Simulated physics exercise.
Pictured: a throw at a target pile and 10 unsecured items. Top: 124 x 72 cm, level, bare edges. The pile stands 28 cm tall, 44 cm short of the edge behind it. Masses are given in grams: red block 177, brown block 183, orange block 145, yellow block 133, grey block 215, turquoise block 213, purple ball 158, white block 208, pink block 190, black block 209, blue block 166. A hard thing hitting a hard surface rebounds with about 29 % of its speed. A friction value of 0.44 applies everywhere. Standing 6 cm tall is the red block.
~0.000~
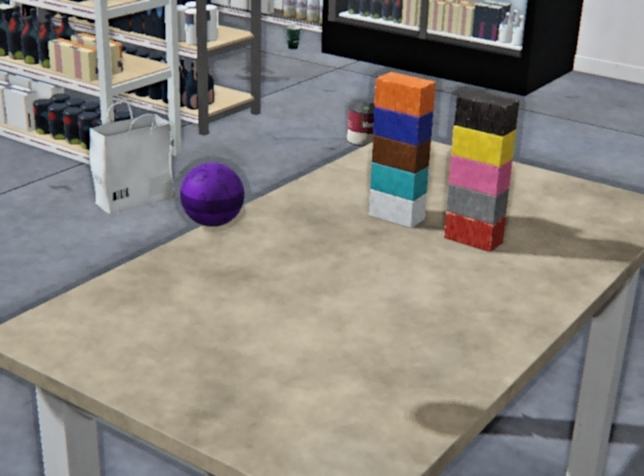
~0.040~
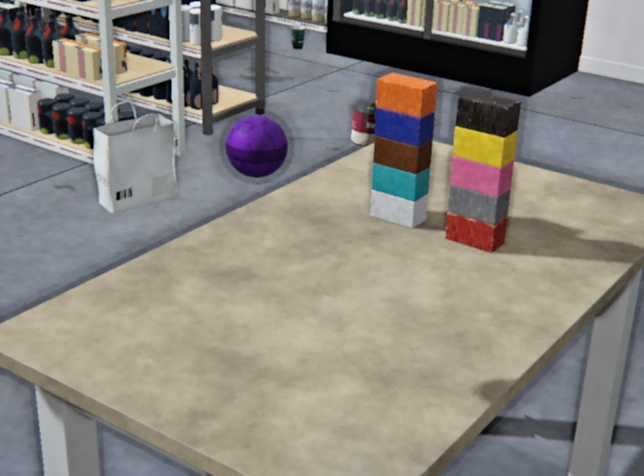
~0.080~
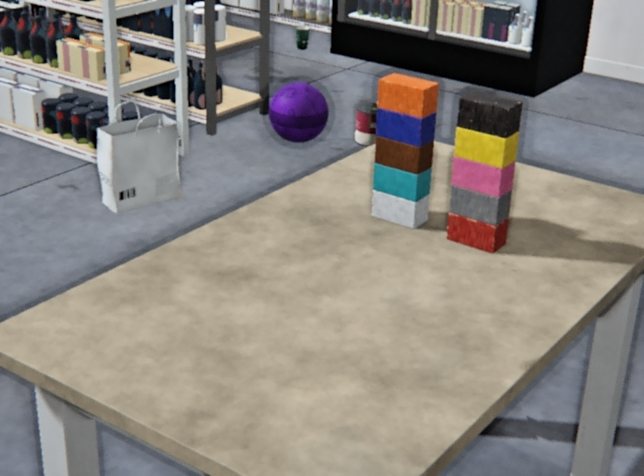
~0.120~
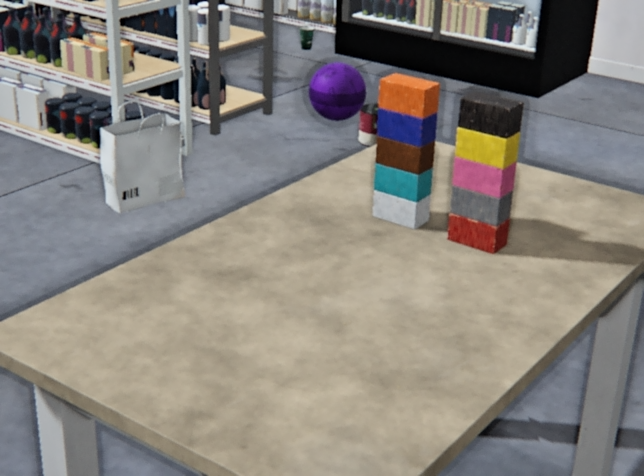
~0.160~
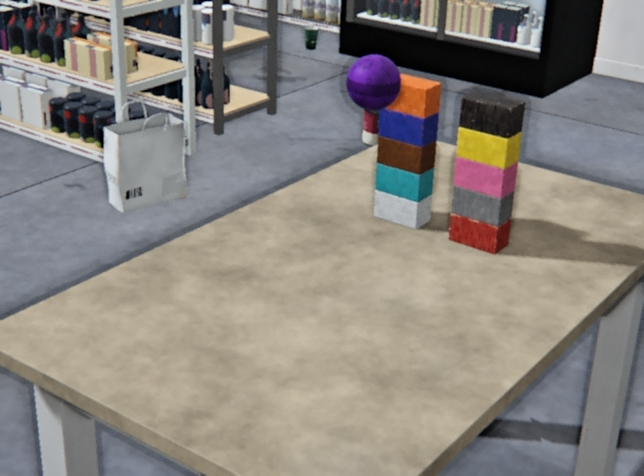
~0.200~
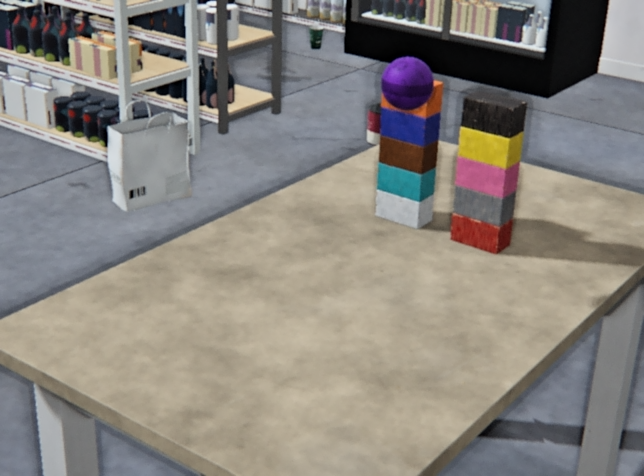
A beige table with two stacks of coloured blocks as a purple ball rises rightward from the left, passing before the orange block.
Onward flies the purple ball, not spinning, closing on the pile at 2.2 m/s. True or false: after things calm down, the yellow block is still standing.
False, it has tipped over.
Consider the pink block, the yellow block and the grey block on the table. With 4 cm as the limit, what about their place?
In short, the pink block stays close to home, the yellow block leaves its position, the grey block stays close to home.
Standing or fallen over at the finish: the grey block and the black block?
Well, the grey block holds steady, and the black block tumbles down.
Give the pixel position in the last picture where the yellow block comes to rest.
It ends near (545, 183).
After 0.50 s, purple ball near (441, 226); yellow block leaning 64° near (511, 164); black block leaning 54°.
After 0.80 s, purple ball near (427, 235); black block now off the table; yellow block on its side near (545, 183).
By the end (1.4 s), off the table and tipped over, black block; tipped over on the table, yellow block; the other 8 in place, give or take 4 cm. Seen from the same camera at the end, yellow block near (546, 183).
